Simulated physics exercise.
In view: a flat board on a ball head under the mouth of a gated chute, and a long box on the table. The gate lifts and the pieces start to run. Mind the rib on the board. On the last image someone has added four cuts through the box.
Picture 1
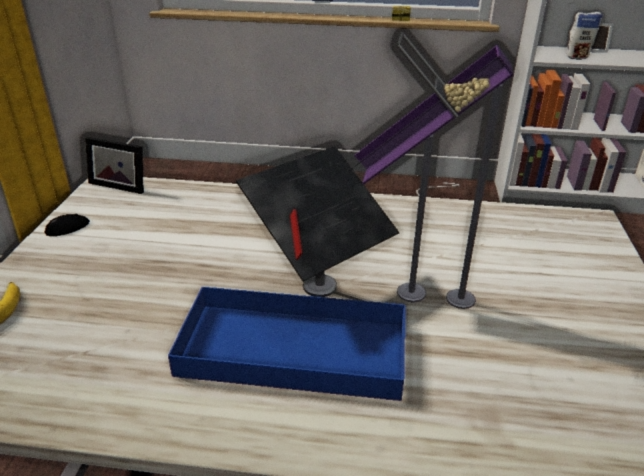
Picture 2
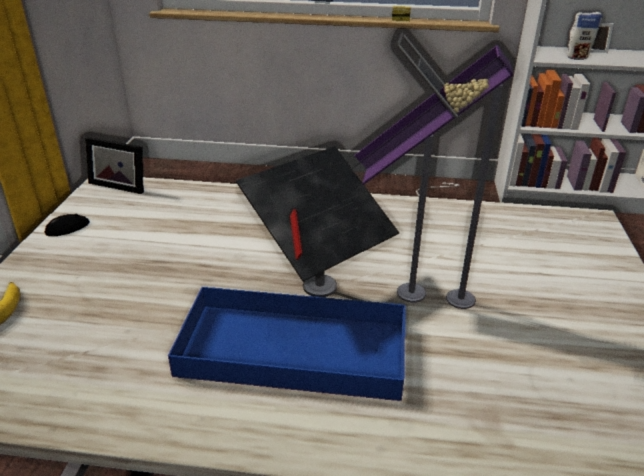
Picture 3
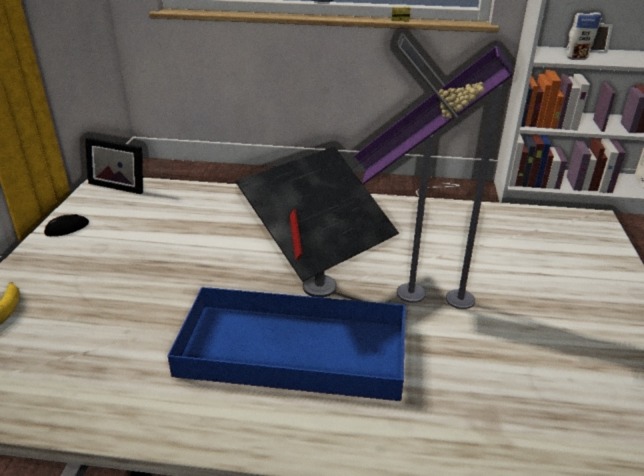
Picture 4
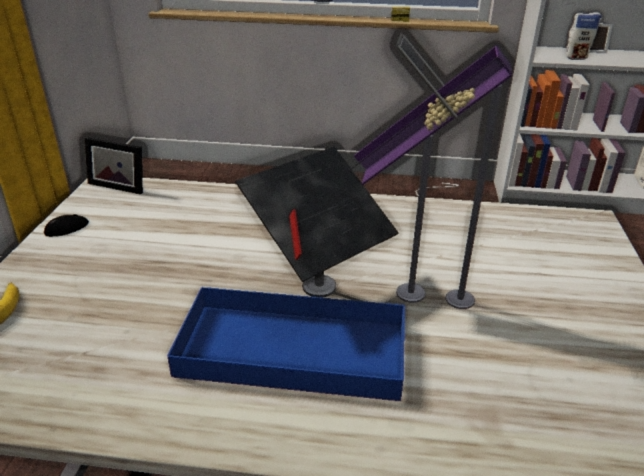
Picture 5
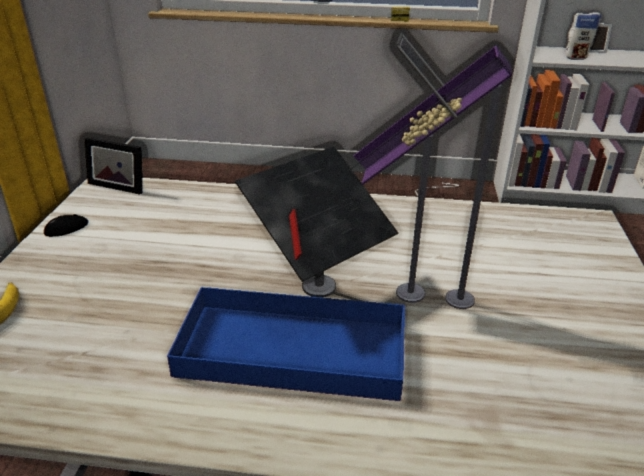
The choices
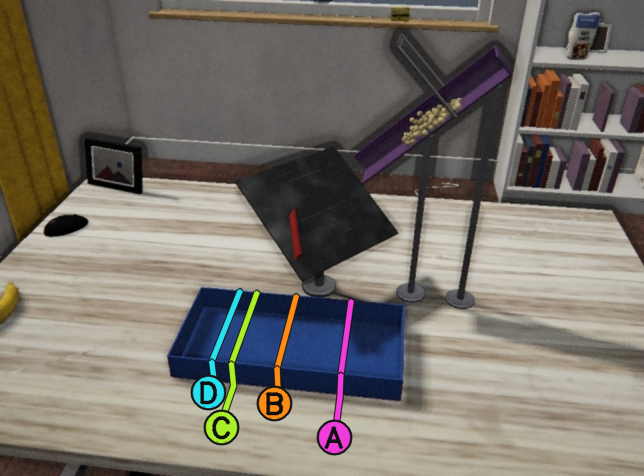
Pale soya beans sit bunched behind a gate near the top of a sloping purple chute, then begin to slide down and to the left as the gate lifts. They stretch into a longer, looser line along the chute, while the dark tilted board with its red rib and the empty blue box stay still.
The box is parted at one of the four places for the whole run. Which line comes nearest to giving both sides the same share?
A is best.
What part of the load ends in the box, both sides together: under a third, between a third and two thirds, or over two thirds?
About that: Over two thirds.
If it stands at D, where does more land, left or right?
More lands on the right.
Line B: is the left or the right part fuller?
The right side.
On the marked copy, line A crosses the front rim at (341, 373); line B crosses the front rim at (277, 367); line C crosses the front rim at (231, 362); line D crosses the front rim at (212, 360).
For line A, of what is caught, about half on the left of the divider, about half on the right.
For line B, of what is caught, a stray few on the left of the divider, nearly all on the right.
For line C, of what is caught, a stray few on the left of the divider, nearly all on the right.
For line D, of what is caught, a stray few on the left of the divider, nearly all on the right.
